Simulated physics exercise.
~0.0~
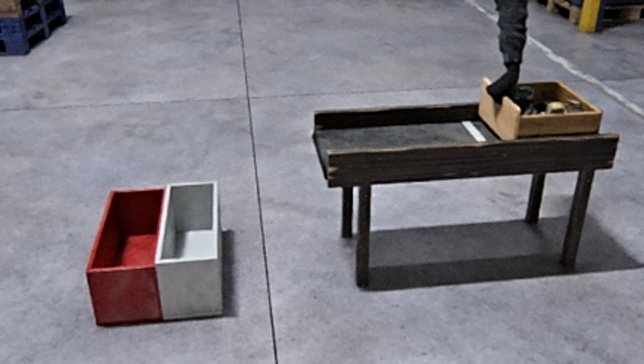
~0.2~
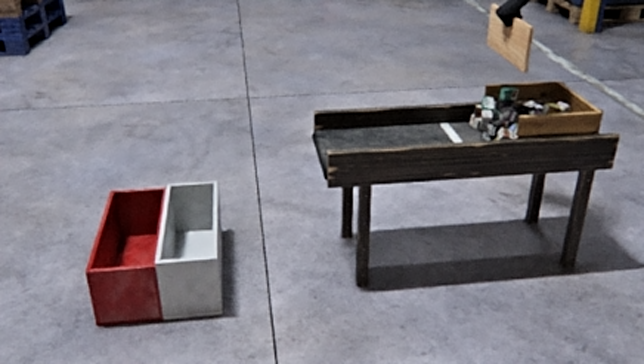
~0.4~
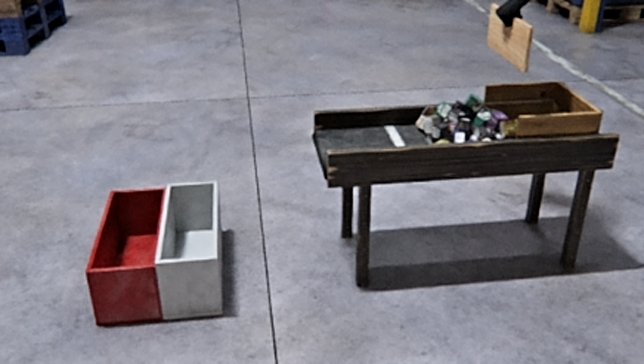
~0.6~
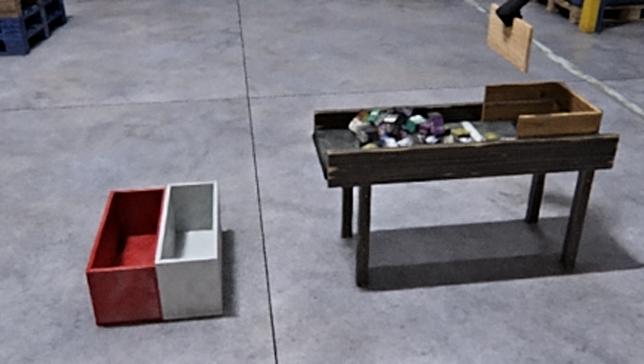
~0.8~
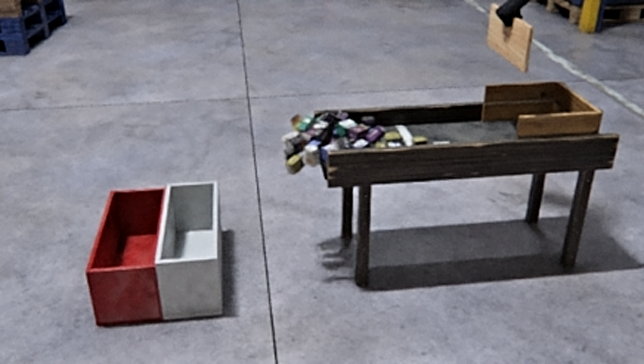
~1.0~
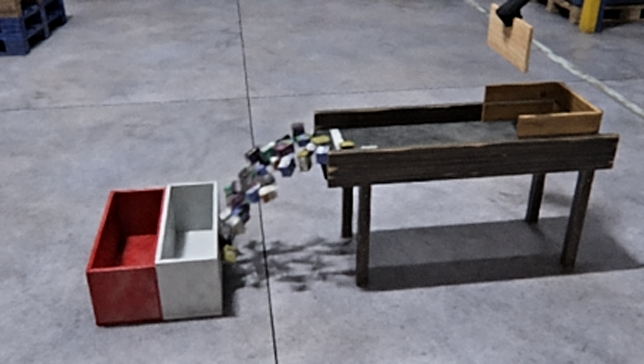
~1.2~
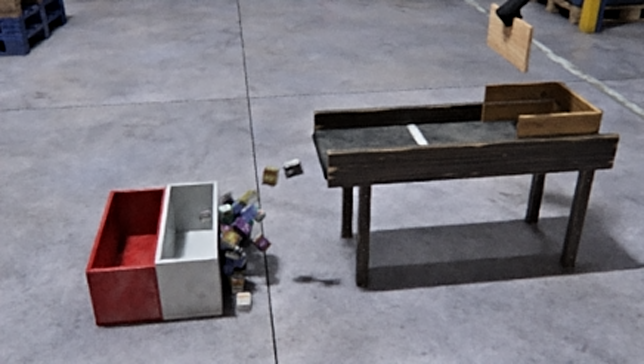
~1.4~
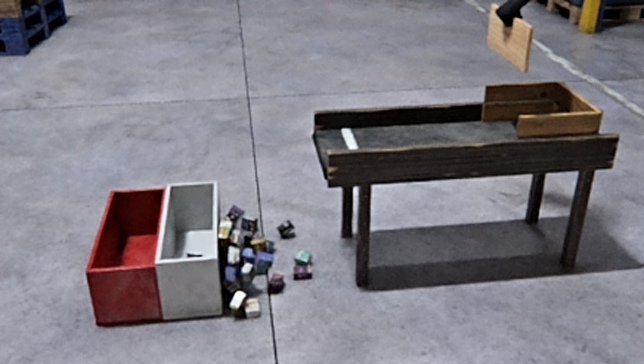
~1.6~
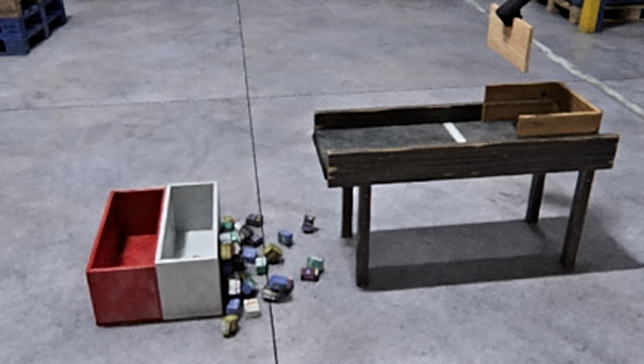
Small cartons riding a dark belt leftward from an opened wooden pen, spilling off the end and piling beside a white bin.
